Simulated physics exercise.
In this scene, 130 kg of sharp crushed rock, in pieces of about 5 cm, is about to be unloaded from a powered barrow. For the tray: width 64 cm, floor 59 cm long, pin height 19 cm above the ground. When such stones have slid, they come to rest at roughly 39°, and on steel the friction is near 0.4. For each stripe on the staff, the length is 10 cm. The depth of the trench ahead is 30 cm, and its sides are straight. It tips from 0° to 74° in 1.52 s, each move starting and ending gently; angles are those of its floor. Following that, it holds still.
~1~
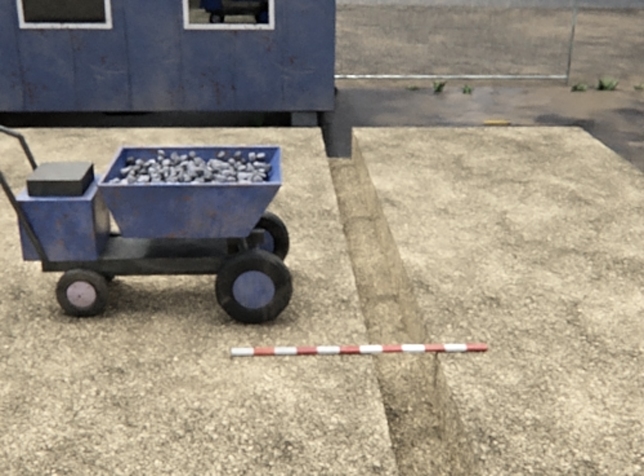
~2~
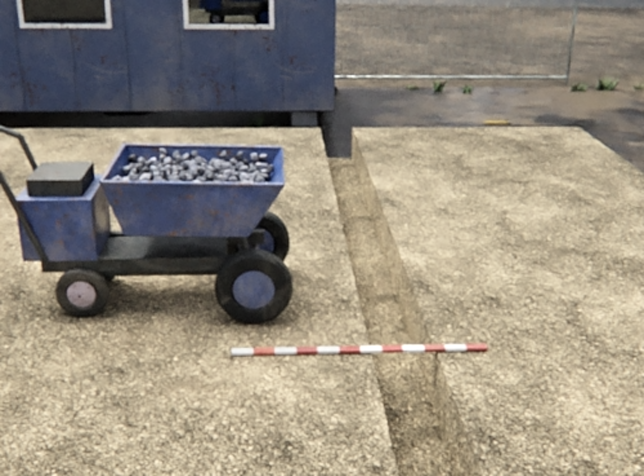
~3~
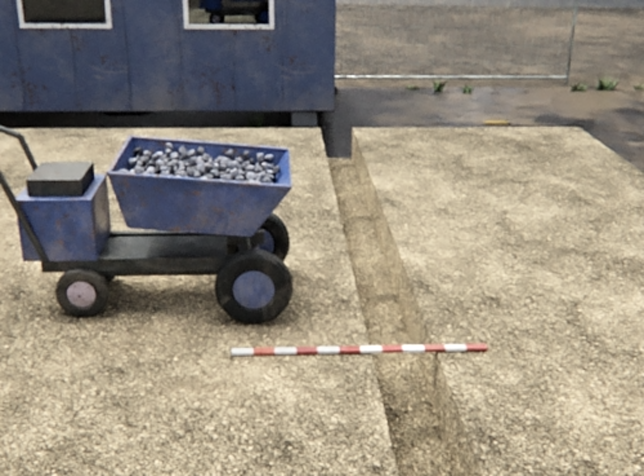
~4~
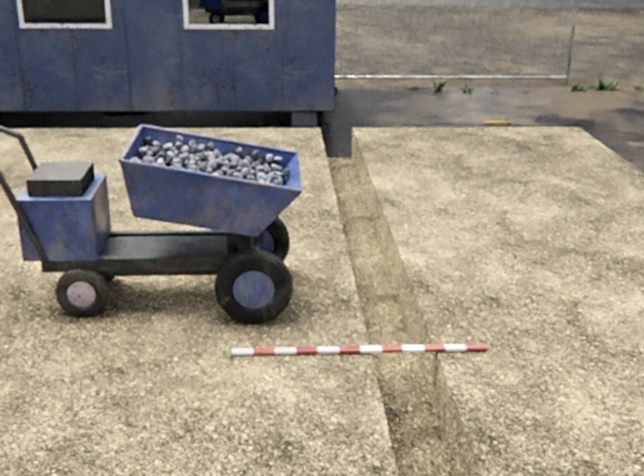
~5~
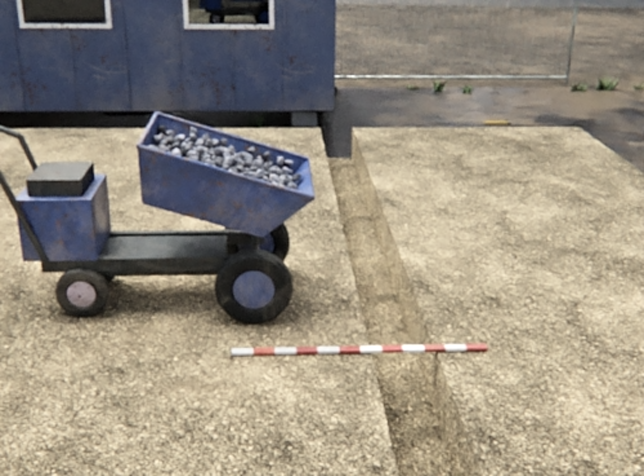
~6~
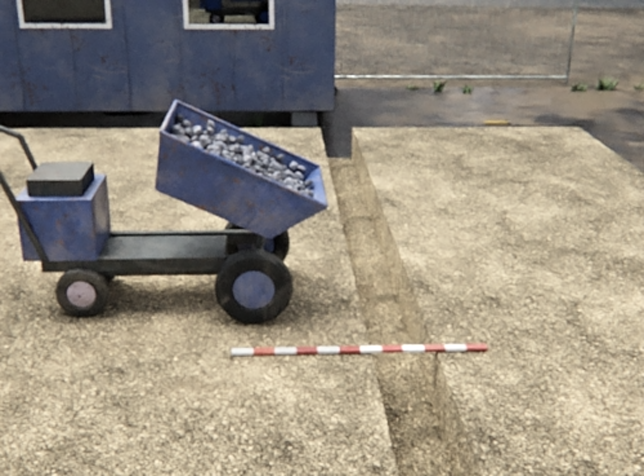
The footage shows a blue powered barrow loaded with grey stones standing on gravel beside a narrow trench and a red-and-white staff, as its tray gradually tilts, the left end rising while the barrow's wheels stay in place.
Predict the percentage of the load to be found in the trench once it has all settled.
Roughly 75 percent of the load ends up there.
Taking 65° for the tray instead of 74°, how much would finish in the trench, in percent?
Around 45 per cent would finish in the trench.
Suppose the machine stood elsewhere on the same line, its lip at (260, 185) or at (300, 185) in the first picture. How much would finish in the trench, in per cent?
Result: Close to 75 then close to 65 per cent.
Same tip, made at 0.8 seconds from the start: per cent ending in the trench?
That would give about 65 percent.
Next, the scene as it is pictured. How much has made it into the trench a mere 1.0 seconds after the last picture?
Close to 25 per cent has got there by then.
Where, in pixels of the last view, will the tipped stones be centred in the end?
I'd point somewhere around (387, 325).
Then, 0.5 s after the last picture the floor is at 62°, 100 % in the tray; the foremost stones are at (362, 241).
Then, 1.0 s after the last picture the floor is at 74°, 73 % in the tray, 26 % in the trench, 1 % past the trench; the foremost stones are at (421, 291).
Then, 1.4 s after the last picture the floor is at 74°, 47 % in the tray, 49 % in the trench, 4 % past the trench; the foremost stones are at (478, 290).
Then, 3.3 s after the last picture the floor is at 74°, 21 % in the tray, 75 % in the trench, 4 % past the trench; the foremost stones are at (499, 286).
